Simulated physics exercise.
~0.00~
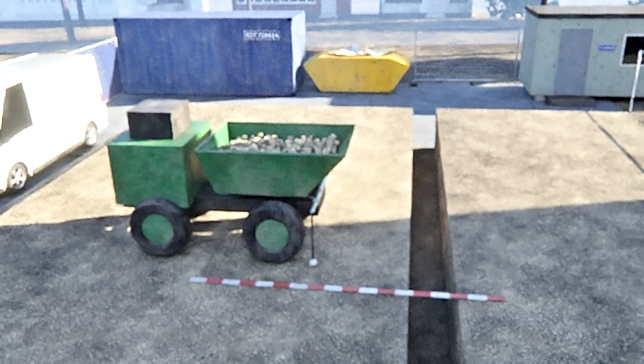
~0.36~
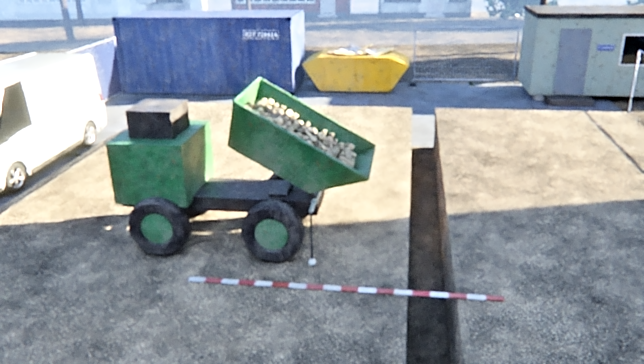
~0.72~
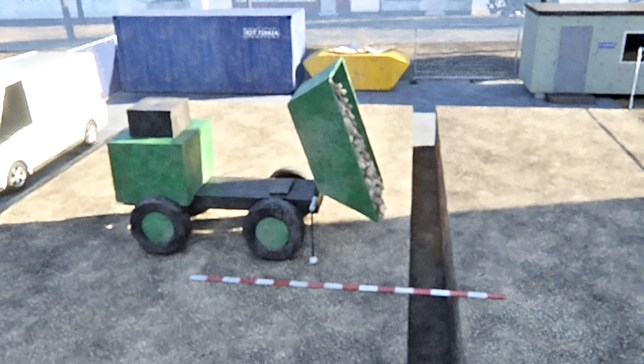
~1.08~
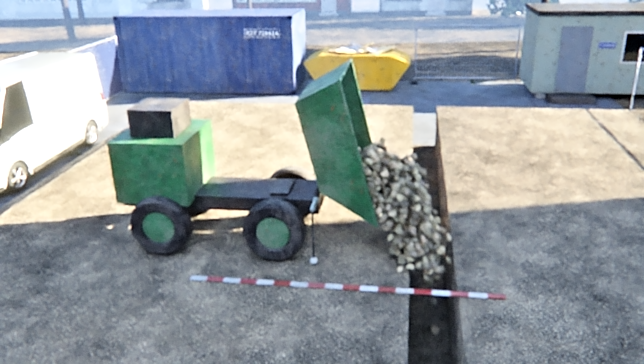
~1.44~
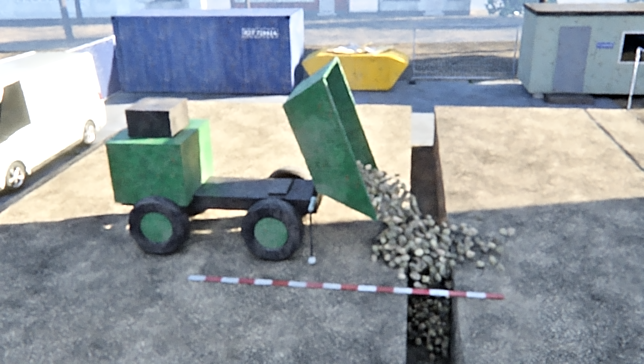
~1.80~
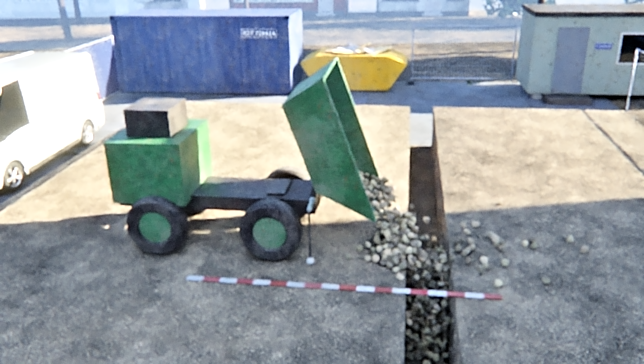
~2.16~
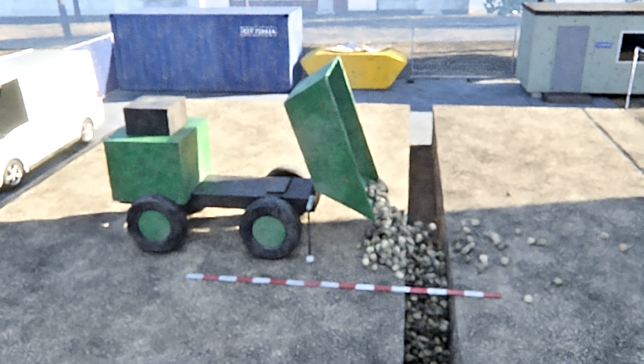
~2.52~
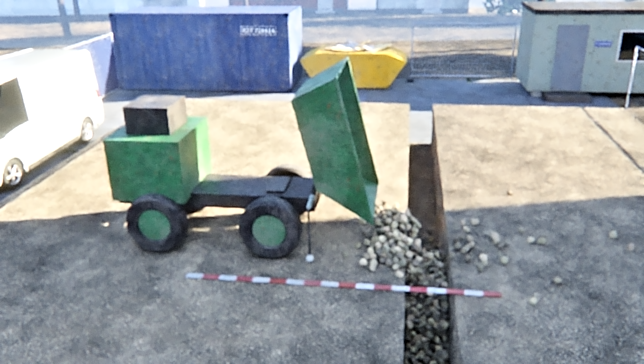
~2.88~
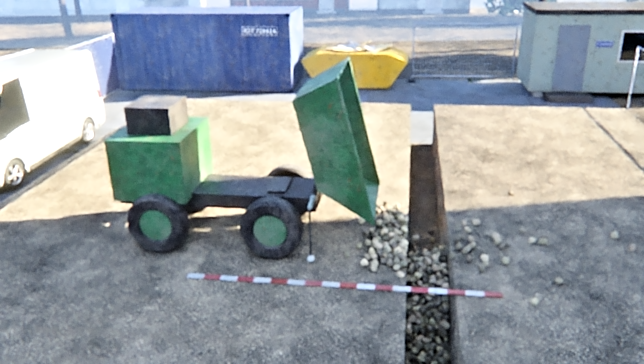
The footage shows a green dumper on a building site tipping its skip to the right, pouring pale stones towards a trench, then rocking the raised skip slightly until it empties, leaving most stones in the trench, a small heap before it and a few scattered beyond.
